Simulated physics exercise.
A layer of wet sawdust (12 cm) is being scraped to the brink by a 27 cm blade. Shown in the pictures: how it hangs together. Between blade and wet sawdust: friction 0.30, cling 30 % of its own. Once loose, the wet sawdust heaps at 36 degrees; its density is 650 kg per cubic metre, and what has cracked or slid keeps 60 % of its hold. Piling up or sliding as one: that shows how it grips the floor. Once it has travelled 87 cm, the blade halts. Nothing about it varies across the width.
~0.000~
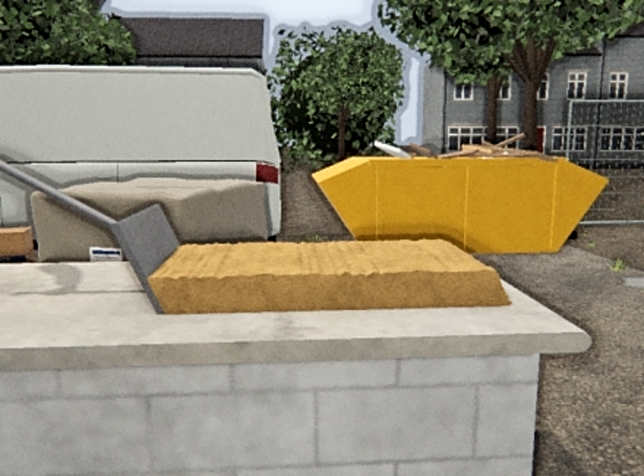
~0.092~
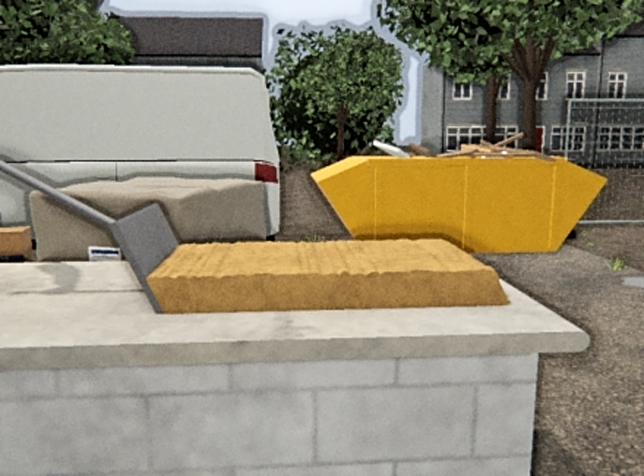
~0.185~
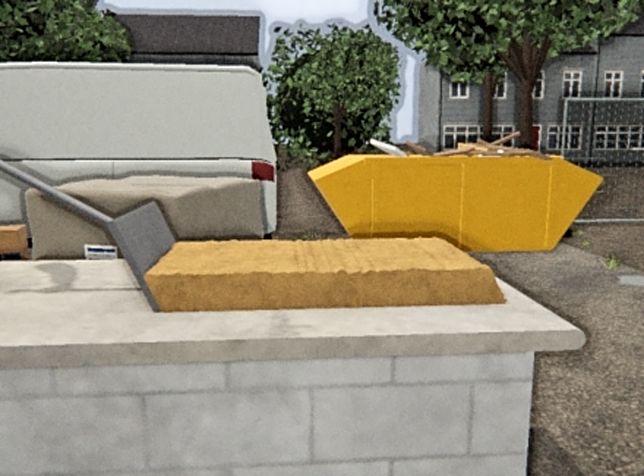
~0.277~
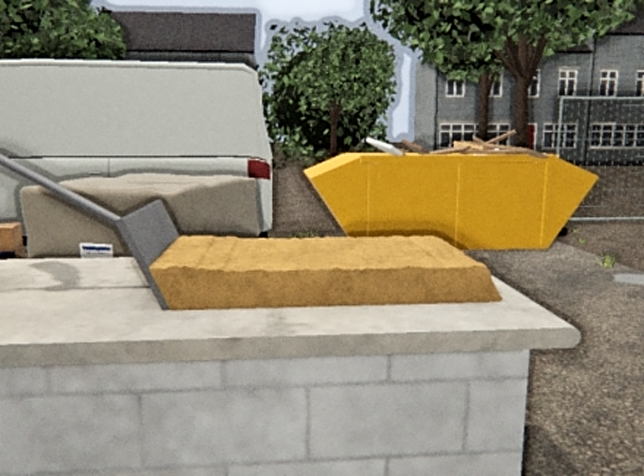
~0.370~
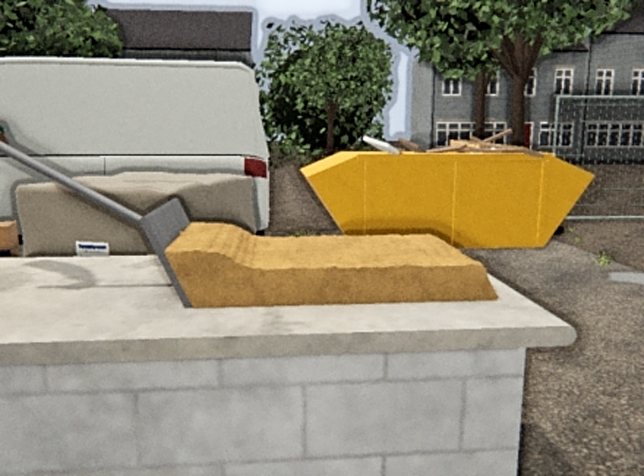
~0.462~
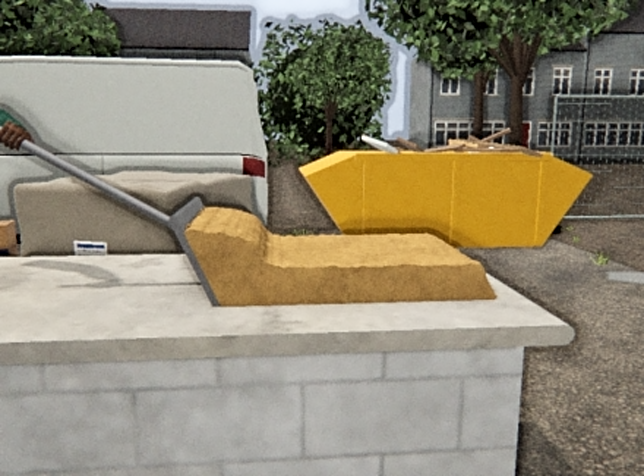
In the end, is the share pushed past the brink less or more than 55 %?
Lower than 55 %.
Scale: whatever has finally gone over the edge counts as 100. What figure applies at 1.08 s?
It comes to about 20 percent.
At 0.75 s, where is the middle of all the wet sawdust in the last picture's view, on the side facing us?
About (382, 270).
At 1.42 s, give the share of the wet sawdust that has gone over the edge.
35 percent.
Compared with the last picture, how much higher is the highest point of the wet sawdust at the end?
Measured change: Some 6 cm.
After 0.75 s, 0 % has gone over the edge.
After 1.08 s, 9 % has gone over the edge.
After 1.42 s, 37 % has gone over the edge.
After 1.76 s, 37 % has gone over the edge.
After 1.87 s, 37 % has gone over the edge.
